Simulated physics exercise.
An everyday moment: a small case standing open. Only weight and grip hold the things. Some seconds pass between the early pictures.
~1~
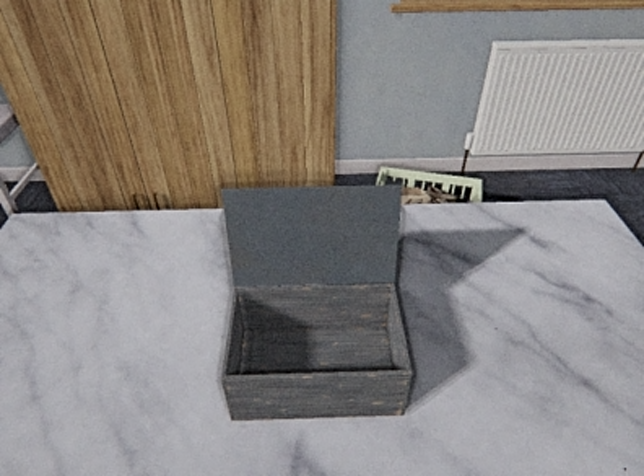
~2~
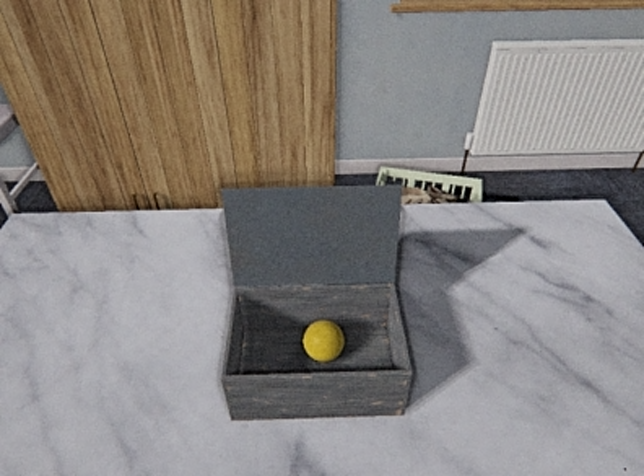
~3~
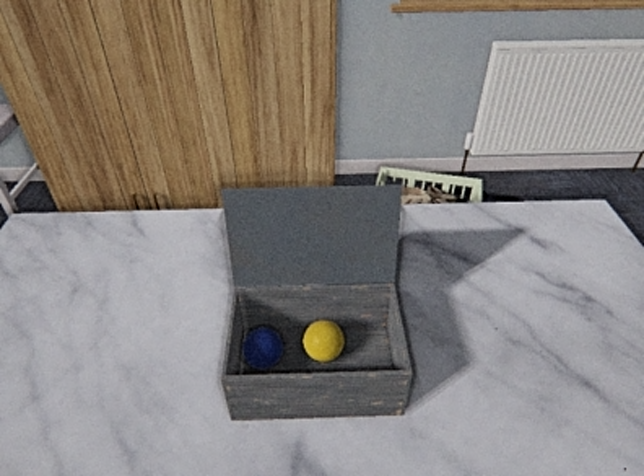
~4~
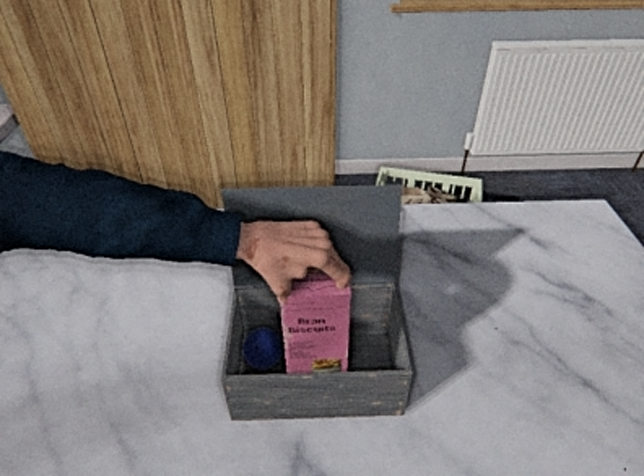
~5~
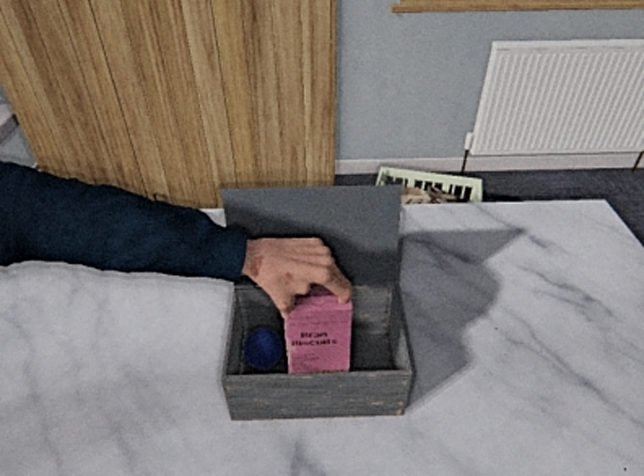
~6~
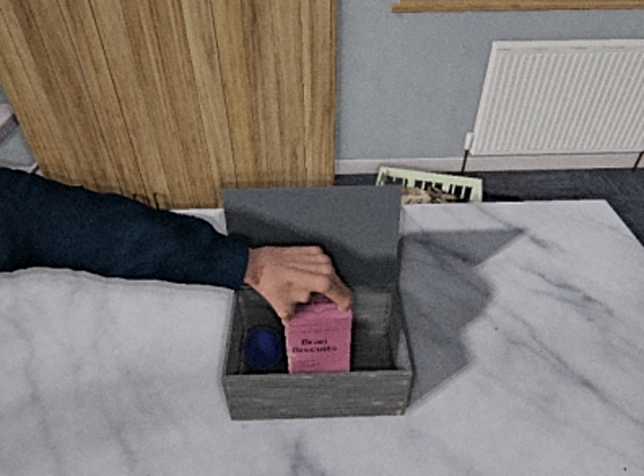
To begin with, an open grey box sits empty on a marbled table, then a round yellow object appears inside, followed by a round blue one to its left. A hand reaches in from the left, lowering a pink packet slightly into the box, covering the yellow object from view.
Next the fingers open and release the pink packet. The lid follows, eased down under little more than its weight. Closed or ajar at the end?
The lid stays ajar.
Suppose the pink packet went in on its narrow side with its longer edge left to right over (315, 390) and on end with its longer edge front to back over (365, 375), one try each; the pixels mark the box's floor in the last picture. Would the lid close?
First try: It shuts flat; second try: It will not close.
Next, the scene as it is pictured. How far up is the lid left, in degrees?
Some 40° above the rim.
Then, 1.20 s after the last picture, lid starting down.
Then, 1.60 s after the last picture, lid 57° above the rim.
Then, 3.10 s after the last picture, lid 39° above the rim; pink packet tipped 4° from how it was near (319, 360).
At rest, lid 39° above the rim; left askew, pink packet; the other 2 in place. Seen from the same camera at the end, pink packet near (319, 360).
